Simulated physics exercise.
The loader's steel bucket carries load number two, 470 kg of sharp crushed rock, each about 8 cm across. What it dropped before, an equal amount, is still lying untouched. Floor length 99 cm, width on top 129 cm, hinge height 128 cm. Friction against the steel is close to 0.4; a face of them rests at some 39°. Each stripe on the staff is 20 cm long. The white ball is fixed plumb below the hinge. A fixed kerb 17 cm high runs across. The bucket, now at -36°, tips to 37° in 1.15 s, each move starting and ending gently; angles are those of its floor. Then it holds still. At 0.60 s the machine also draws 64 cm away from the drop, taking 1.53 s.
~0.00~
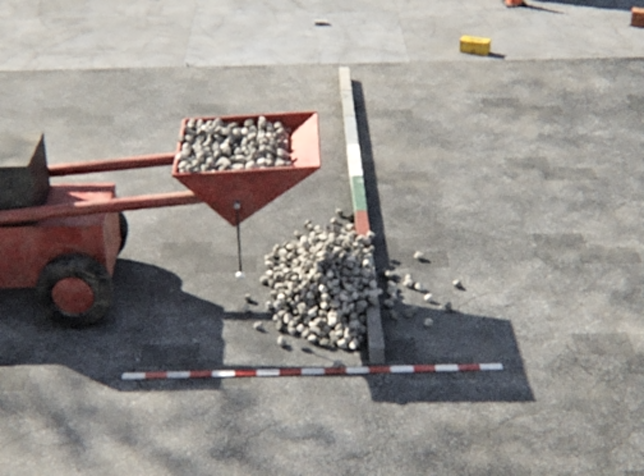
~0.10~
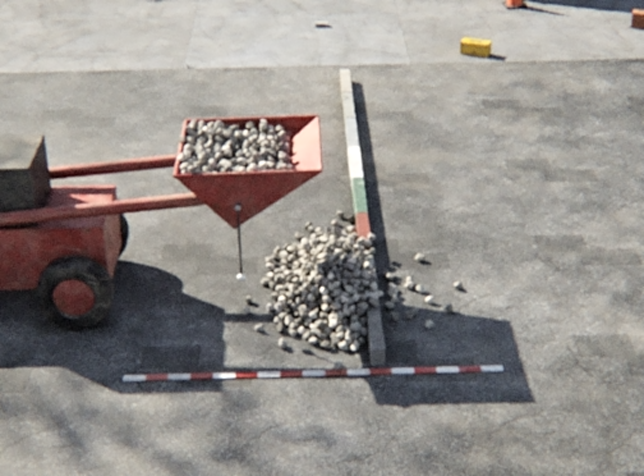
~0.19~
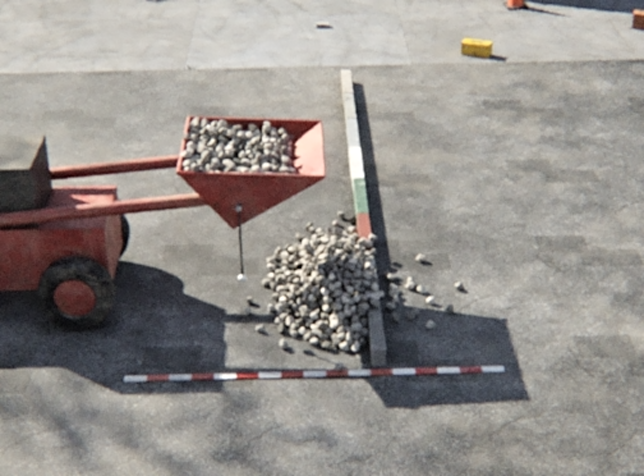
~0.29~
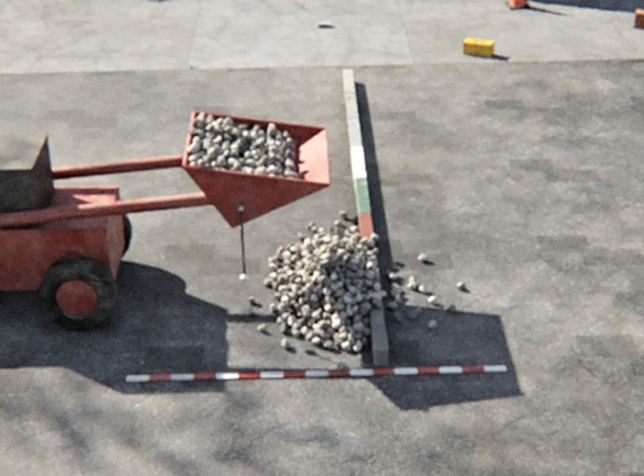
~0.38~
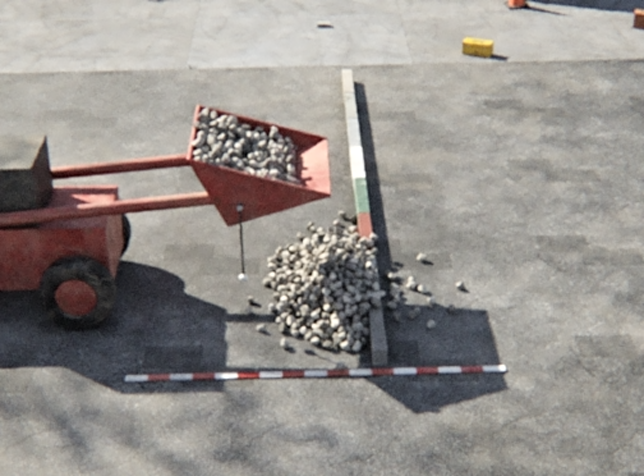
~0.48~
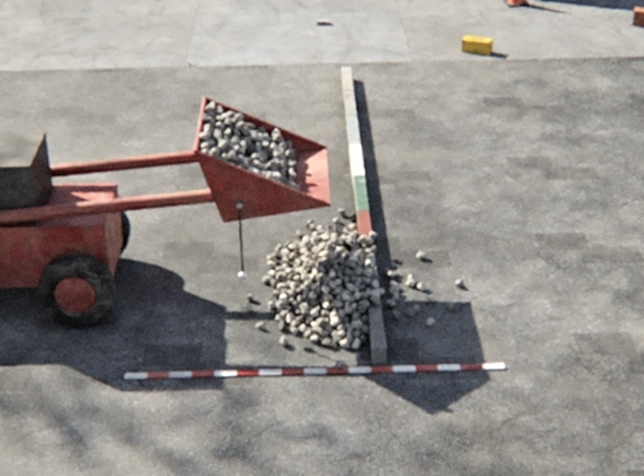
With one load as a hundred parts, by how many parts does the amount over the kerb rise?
Some 0 per cent is added.
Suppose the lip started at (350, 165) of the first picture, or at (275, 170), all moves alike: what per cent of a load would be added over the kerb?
Near 10 per cent from the first place, 0 from the second.
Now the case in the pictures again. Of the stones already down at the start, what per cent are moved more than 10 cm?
About 0 per cent.
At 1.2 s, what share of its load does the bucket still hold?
Roughly 60 per cent is still inside.
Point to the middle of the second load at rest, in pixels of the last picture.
Their middle is at about (286, 273).
After 0.9 s the floor is at 25°; in per cent of one load, 100 in the bucket, 97 on this side of the kerb, 3 over the kerb; the foremost stones are at (430, 292).
After 1.2 s the floor is at 37°; in per cent of one load, 59 in the bucket, 138 on this side of the kerb, 3 over the kerb; the foremost stones are at (430, 292).
After 2.6 s the floor is at 37°; in per cent of one load, 0 in the bucket, 197 on this side of the kerb, 3 over the kerb; the foremost stones are at (430, 292).
After 5.3 s the floor is at 37°; in per cent of one load, 0 in the bucket, 197 on this side of the kerb, 3 over the kerb; the foremost stones are at (430, 292). Net gain over the kerb, 0.
